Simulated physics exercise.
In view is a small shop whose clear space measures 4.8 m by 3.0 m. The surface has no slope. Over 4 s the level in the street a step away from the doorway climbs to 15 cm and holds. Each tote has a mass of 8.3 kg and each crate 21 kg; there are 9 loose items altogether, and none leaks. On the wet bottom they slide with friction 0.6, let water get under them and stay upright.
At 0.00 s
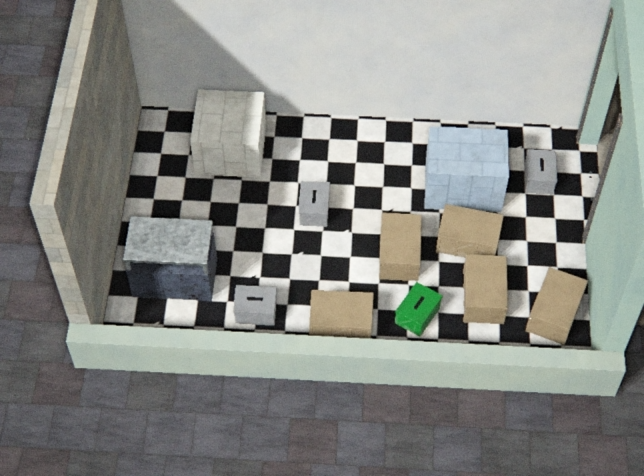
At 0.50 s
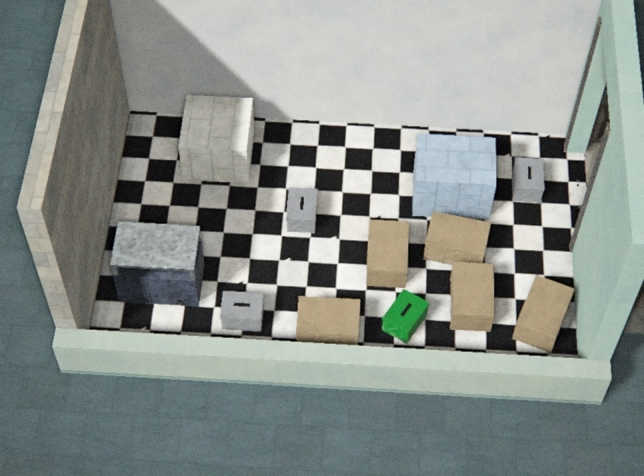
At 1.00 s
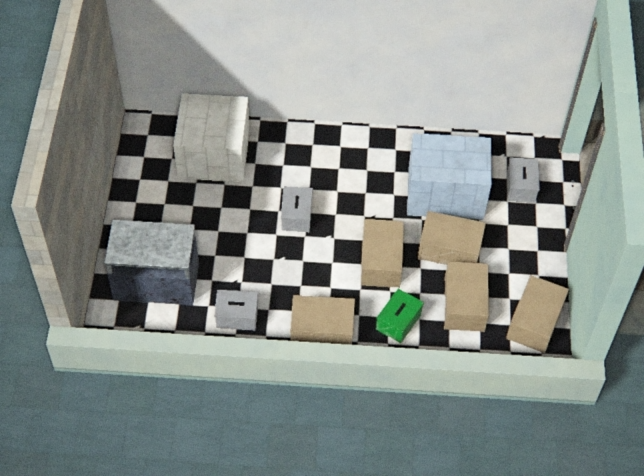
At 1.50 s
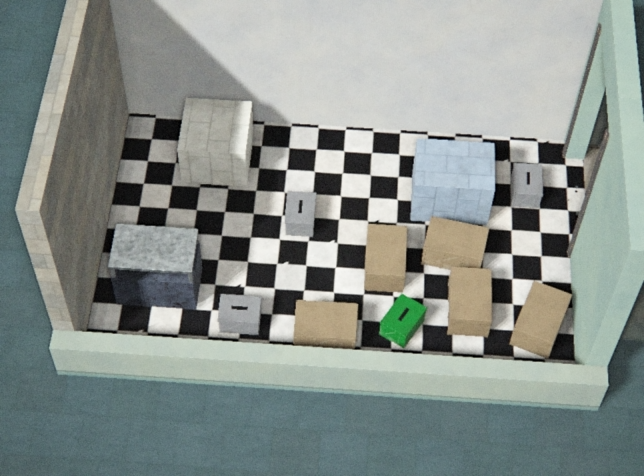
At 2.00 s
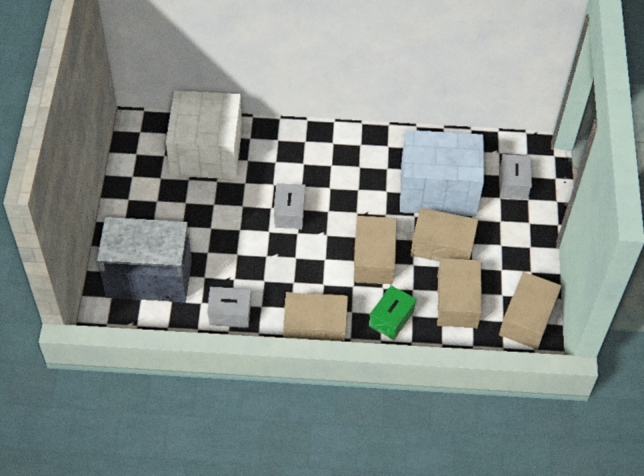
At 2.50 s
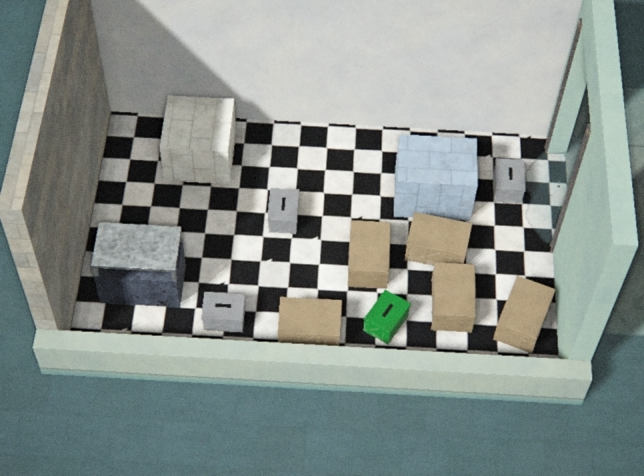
A small shop with a black-and-white checkered floor is seen from high above, its pale green low wall in front and a grey wall at left. Tan boxes and a tilted green tote sit at the front and right, with grey containers, a dark stone block, a whitish block and a pale blue block around them. The objects stay put as the camera shifts slightly, the paving outside turns from grey-brown to blue-green, and a small bluish patch of water appears by the right-hand opening.
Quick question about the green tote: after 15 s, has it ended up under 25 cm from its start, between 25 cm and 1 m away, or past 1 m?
I reckon it goes some way, under a metre.
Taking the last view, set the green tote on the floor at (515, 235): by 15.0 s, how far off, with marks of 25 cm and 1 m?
Looks like it is pushed slightly.
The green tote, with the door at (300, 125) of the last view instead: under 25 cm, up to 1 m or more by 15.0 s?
That would leave the green tote a long way off.
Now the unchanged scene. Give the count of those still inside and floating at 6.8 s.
0.
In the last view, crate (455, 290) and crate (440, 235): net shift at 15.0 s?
Respectively 100 and 20 cm.
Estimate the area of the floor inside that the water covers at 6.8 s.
7.5 m2.
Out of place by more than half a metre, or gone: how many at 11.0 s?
I count 1.
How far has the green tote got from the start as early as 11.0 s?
Close to 10 cm.
After 3.5 s the green tote is near (388, 311), 0.0 m from its start, aground; 0 afloat.
After 6.8 s the green tote is near (388, 311), 0.0 m from its start, aground; 0 afloat.
After 11.0 s the green tote is near (381, 314), 0.1 m from its start, afloat; 3 afloat.
After 15.0 s the green tote is near (332, 286), 0.6 m from its start, afloat; 7 afloat.
